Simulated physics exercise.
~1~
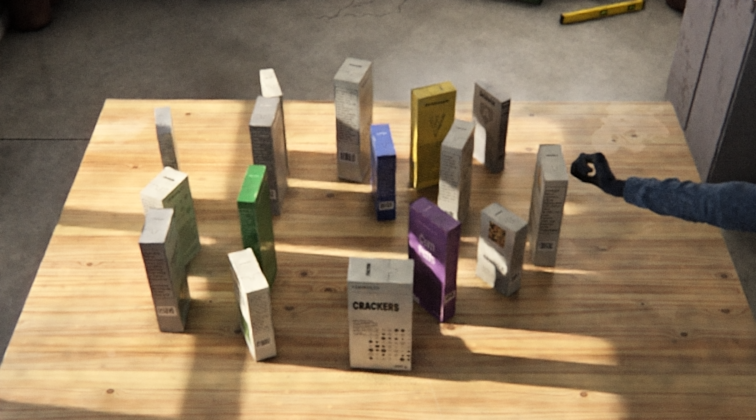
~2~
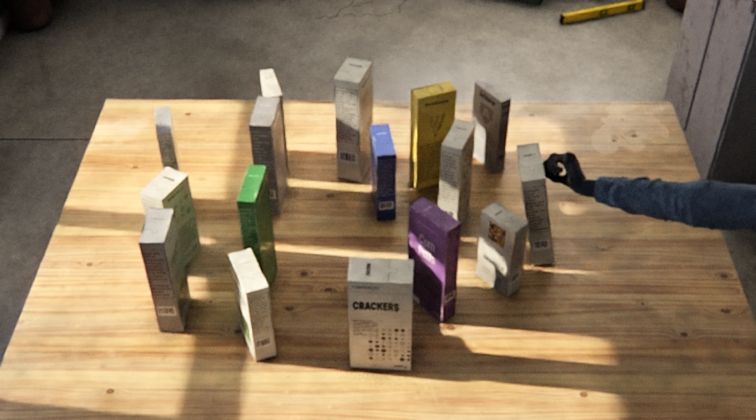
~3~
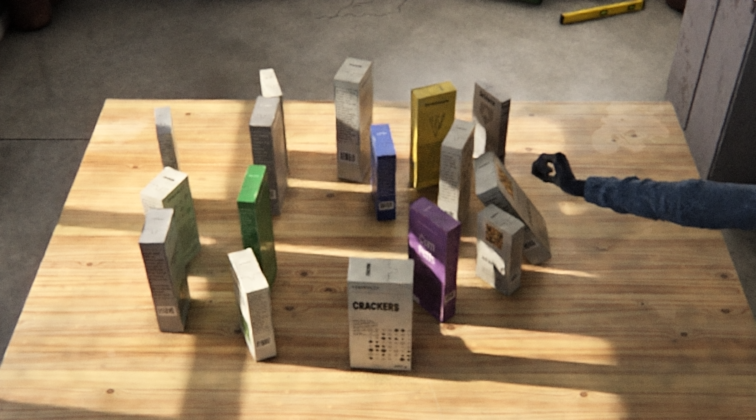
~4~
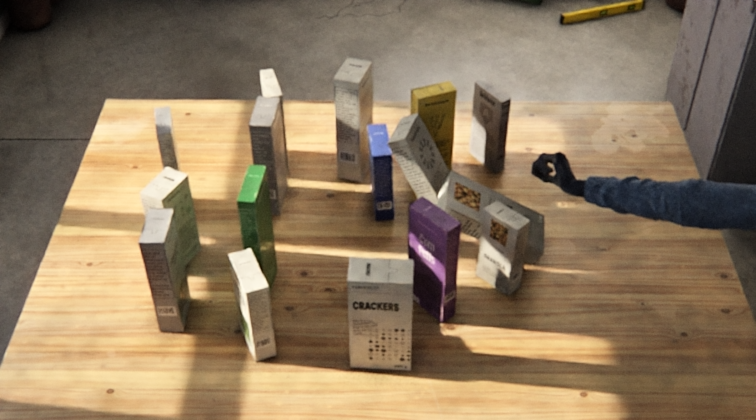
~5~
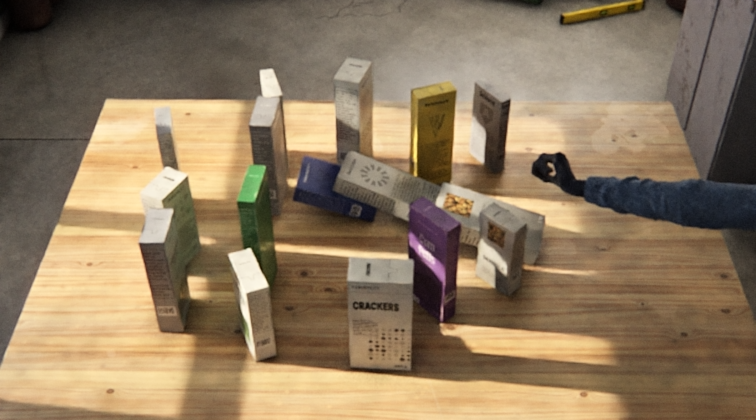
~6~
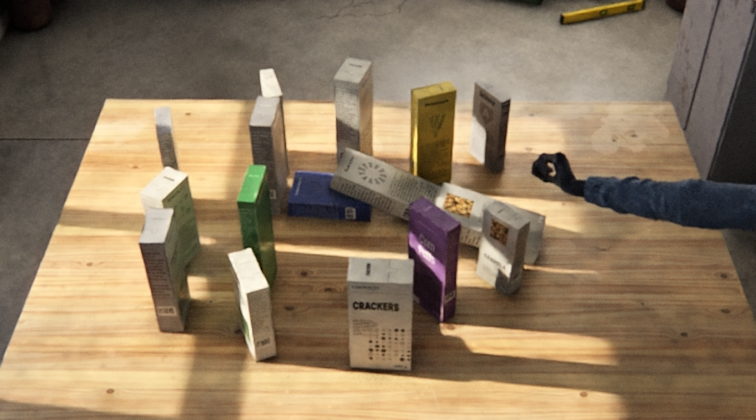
At the start, many upright boxes stand on a wooden table, including blue, yellow, purple and green ones, while a black-gloved hand reaches in from the right. The hand pushes the nearest tall grey box, which tips to the left as the hand stops and stays back. That box falls against another grey box, which leans over toward the blue one. The blue box is knocked over to the left and ends flat on the table, with the second grey box lying beside it. The yellow, purple and green boxes remain standing.
